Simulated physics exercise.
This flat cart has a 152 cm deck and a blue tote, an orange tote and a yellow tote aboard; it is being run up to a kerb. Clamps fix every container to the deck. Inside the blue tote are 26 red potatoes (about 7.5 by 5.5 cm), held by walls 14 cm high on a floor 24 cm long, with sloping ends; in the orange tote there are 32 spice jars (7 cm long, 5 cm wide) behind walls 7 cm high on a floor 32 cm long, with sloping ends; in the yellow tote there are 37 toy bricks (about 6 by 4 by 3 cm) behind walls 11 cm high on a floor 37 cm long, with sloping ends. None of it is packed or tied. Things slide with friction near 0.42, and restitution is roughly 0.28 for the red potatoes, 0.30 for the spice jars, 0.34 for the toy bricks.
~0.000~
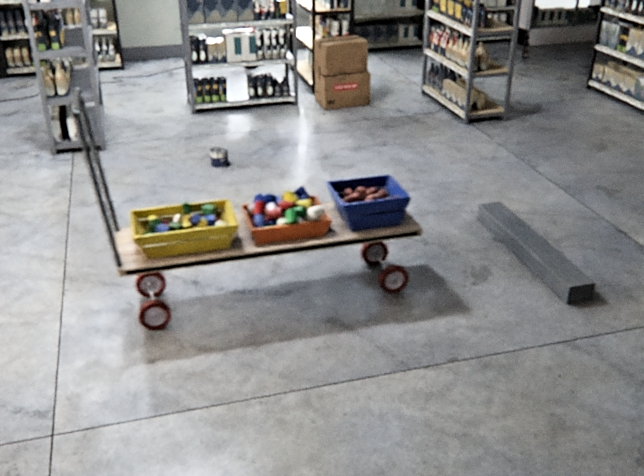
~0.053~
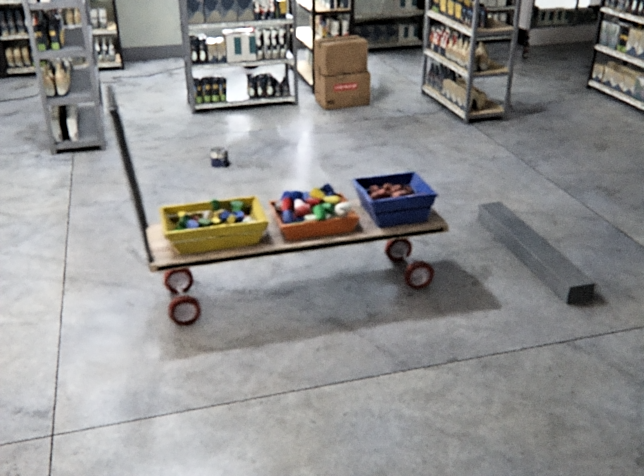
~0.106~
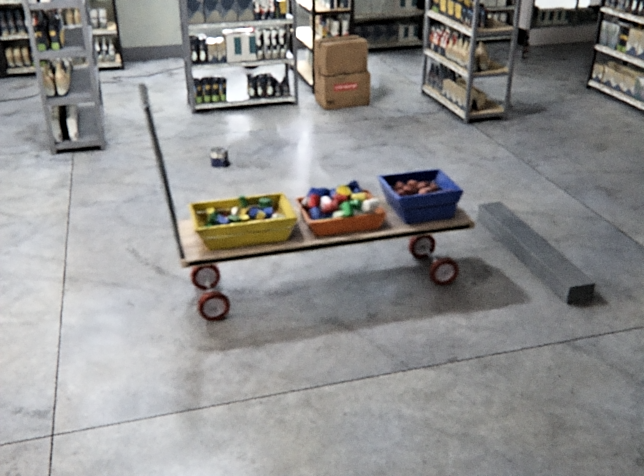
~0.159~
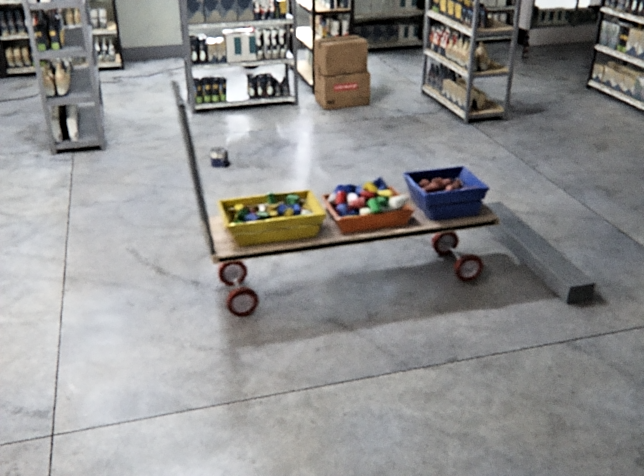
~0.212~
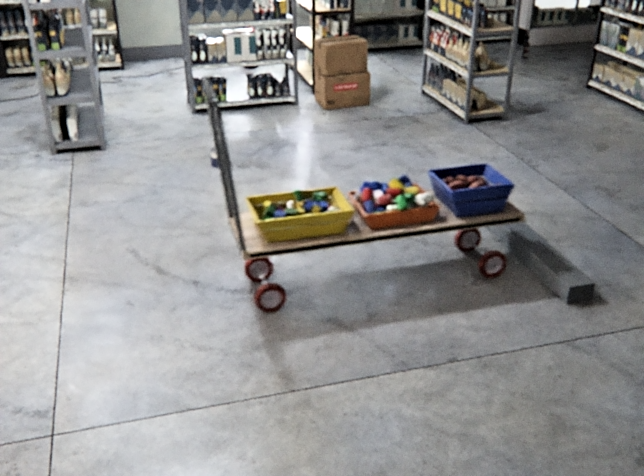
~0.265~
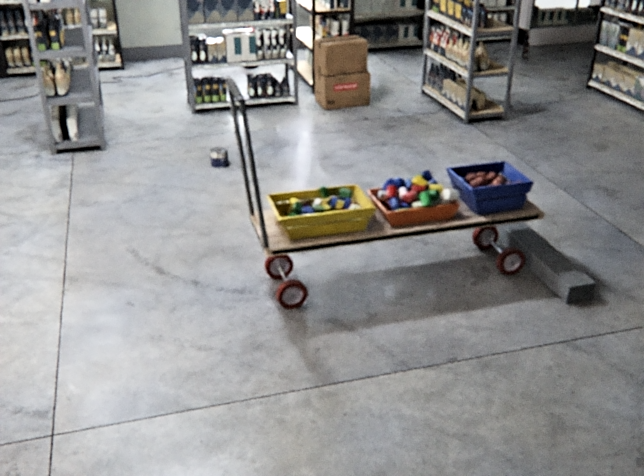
A flat cart carrying yellow, orange and blue totes rolls right across the floor toward a grey kerb.
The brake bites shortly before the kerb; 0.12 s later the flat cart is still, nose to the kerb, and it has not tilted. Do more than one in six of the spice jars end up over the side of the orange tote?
Yes.
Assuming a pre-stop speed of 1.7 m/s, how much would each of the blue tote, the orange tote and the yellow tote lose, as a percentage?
Blue tote 0 %, orange tote 20 %, yellow tote 0 %.
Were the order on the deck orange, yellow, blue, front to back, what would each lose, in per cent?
In that arrangement the blue tote sheds 0 per cent of its load, the orange tote 40 per cent, and the yellow tote 10 per cent.
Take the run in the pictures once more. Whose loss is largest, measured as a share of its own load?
Answer: The orange tote.
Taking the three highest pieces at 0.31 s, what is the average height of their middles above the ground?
54 cm.
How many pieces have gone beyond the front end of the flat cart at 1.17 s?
Roughly 0 pieces.
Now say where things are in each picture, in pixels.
In the first picture (each is followed by its nearest rim corner in this view), orange tote, (253, 230); blue tote, (344, 204); 75 cm short of the stop; none out.
In the second picture, orange tote, (282, 226); blue tote, (372, 201); 60 cm short of the stop.
In the third picture, orange tote, (311, 222); blue tote, (399, 198); 46 cm short of the stop.
In the fourth picture, orange tote, (339, 218); blue tote, (426, 194); 31 cm short of the stop.
In the fifth picture, orange tote, (367, 215); blue tote, (453, 191); stopping.
In the sixth picture, orange tote, (388, 212); blue tote, (473, 189); stopping; none out.
After 0.31 s, blue tote 26 in, 0 out, orange tote 31 in, 1 out and yellow tote 37 in, 0 out.
After 0.43 s, blue tote 26 in, 0 out, orange tote 24 in, 8 out and yellow tote 36 in, 1 out.
After 0.66 s, blue tote 26 in, 0 out, orange tote 21 in, 11 out and yellow tote 33 in, 4 out.
Final count (at 1.17 s), blue tote 26 in, 0 out, orange tote 19 in, 13 out and yellow tote 33 in, 4 out. Asked share, 13 of 32, 41 per cent.
